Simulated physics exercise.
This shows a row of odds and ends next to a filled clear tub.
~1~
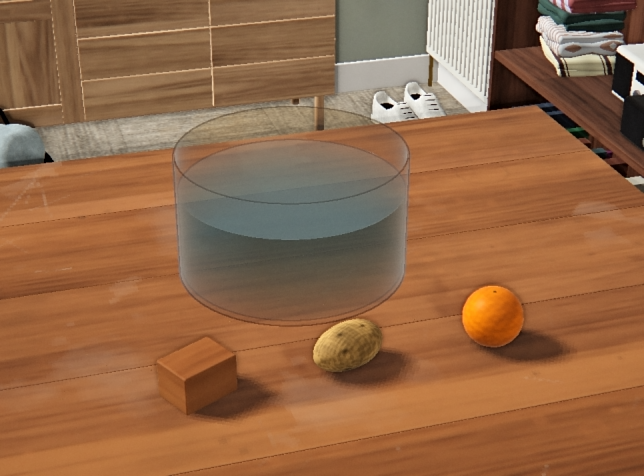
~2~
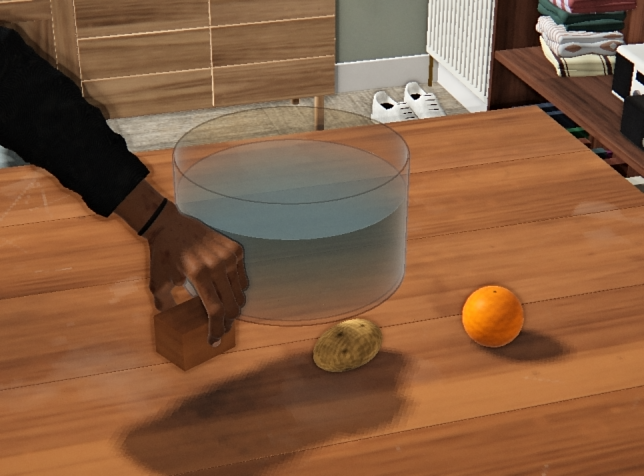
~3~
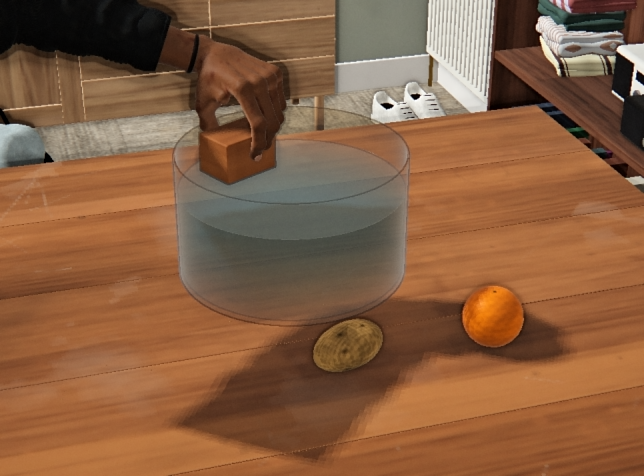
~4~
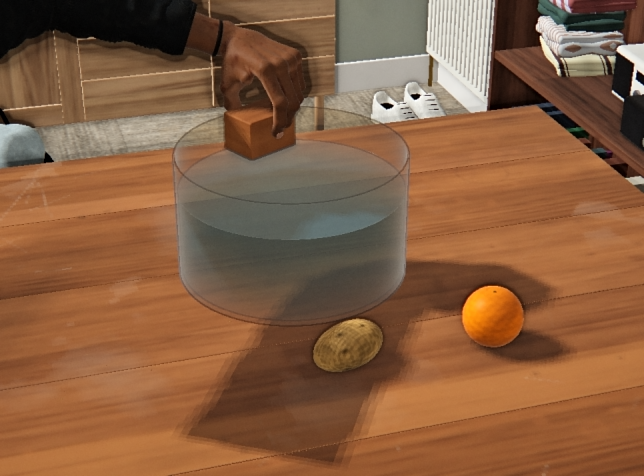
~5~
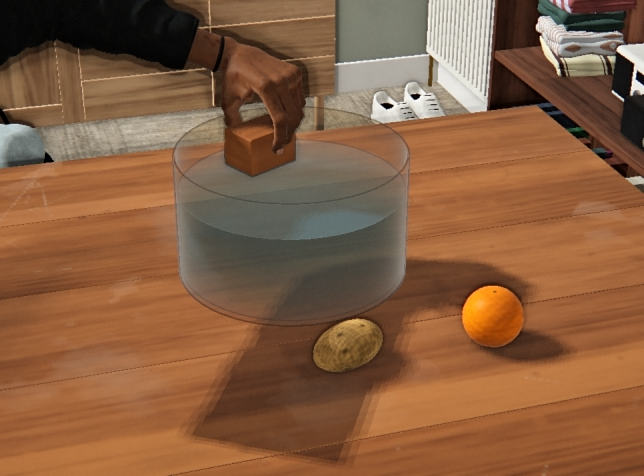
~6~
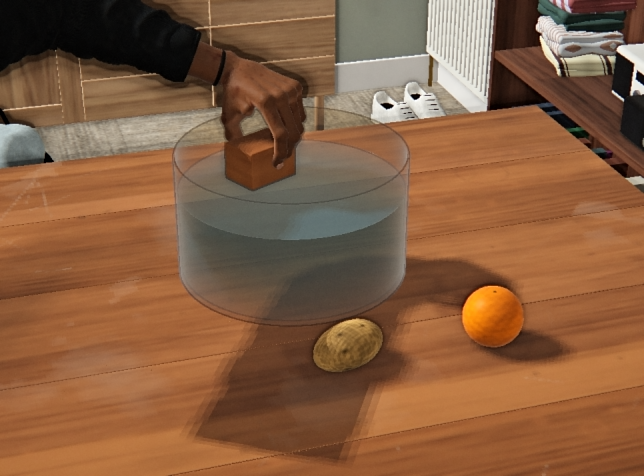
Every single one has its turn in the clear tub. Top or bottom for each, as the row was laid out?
Left stays afloat, middle drops down, right stays afloat.
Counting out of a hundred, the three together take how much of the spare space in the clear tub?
That comes out at around 12 percent.
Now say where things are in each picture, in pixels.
In the first frame, the row from the left; wooden block (198, 375); potato (348, 345); orange (493, 316).
In the second frame, a hand picks up the wooden block; wooden block (195, 332); orange (493, 316).
In the third frame, it is carried over; wooden block (237, 150); potato (348, 345).
In the fourth frame, it is above the clear tub; wooden block (260, 128); orange (493, 316).
In the fifth frame, it comes down; wooden block (260, 144); potato (348, 345).
In the sixth frame, it is just over the surface; wooden block (260, 158); potato (348, 345); orange (493, 316).
A moment on, the wooden block stays afloat.
Further on, the potato drops to the bottom.
When it is over, the orange stays afloat; afloat, wooden block and orange.
